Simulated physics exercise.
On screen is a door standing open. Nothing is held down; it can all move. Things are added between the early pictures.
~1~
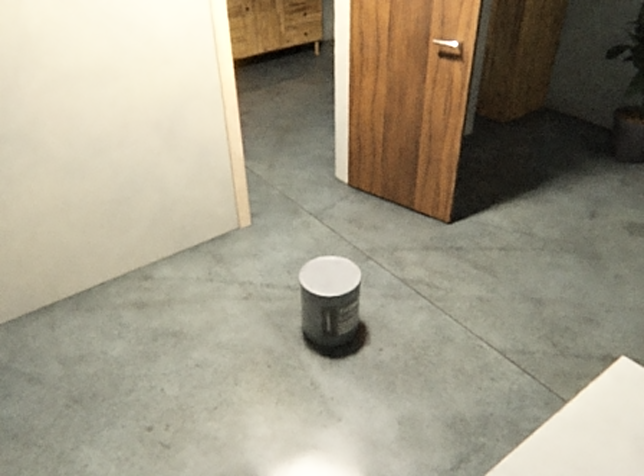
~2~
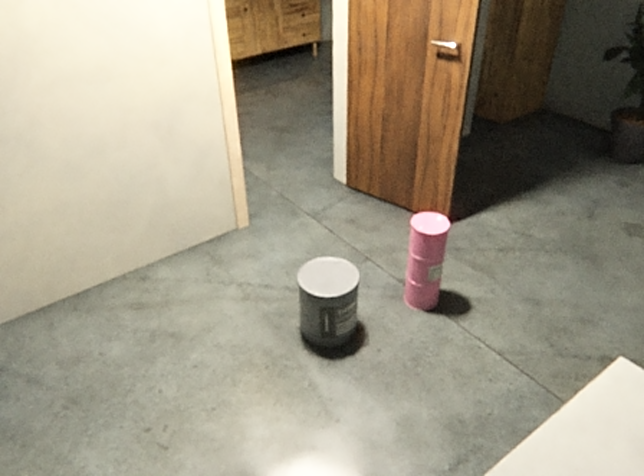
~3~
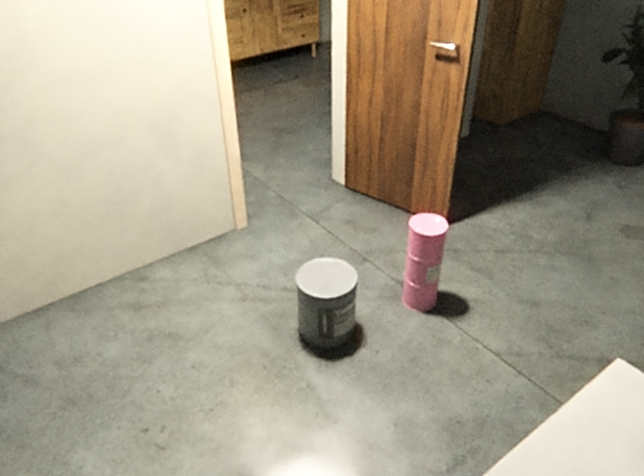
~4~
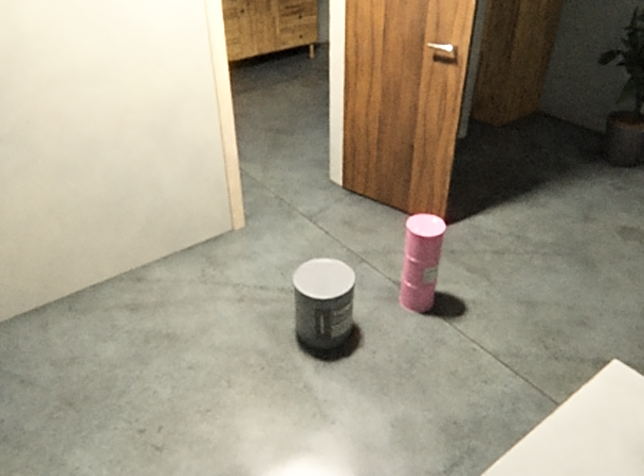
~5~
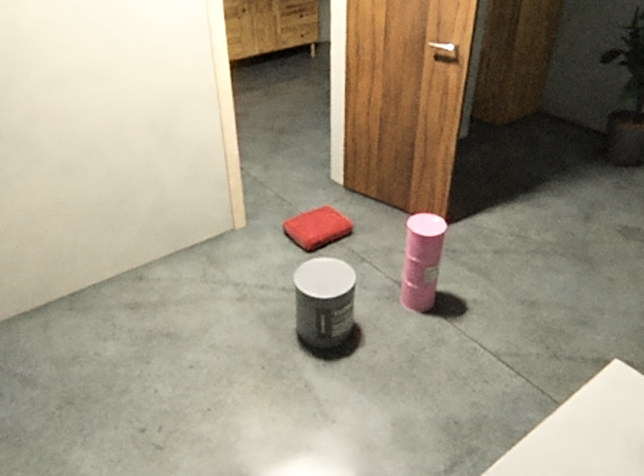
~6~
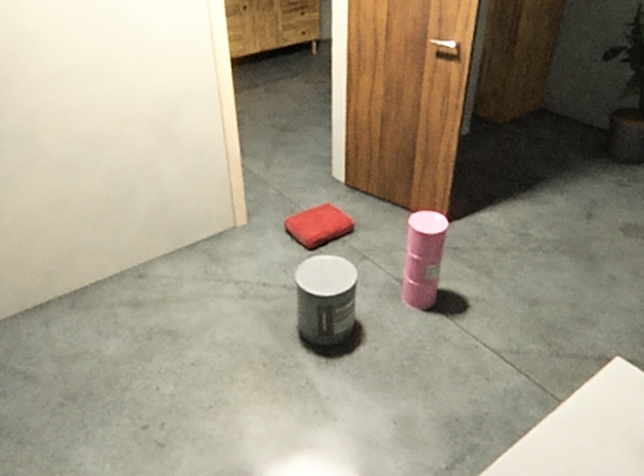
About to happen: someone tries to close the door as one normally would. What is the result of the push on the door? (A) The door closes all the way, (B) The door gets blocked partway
The door gets blocked partway.
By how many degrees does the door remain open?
Some 20°.
Then, 0.60 s later than the last frame, open by 80°.
Then, 1.00 s later than the last frame, open by 53°; red cushion moved a little near (308, 224).
Then, 1.20 s later than the last frame, open by 39°; red cushion moved a little near (286, 224).
Then, 1.40 s later than the last frame, open by 26°; red cushion moved about its own width near (266, 222).
When it is over, open by 21°; moved from the start, red cushion; the other 2 as before. End places, in pixels of the last picture, red cushion near (261, 225).
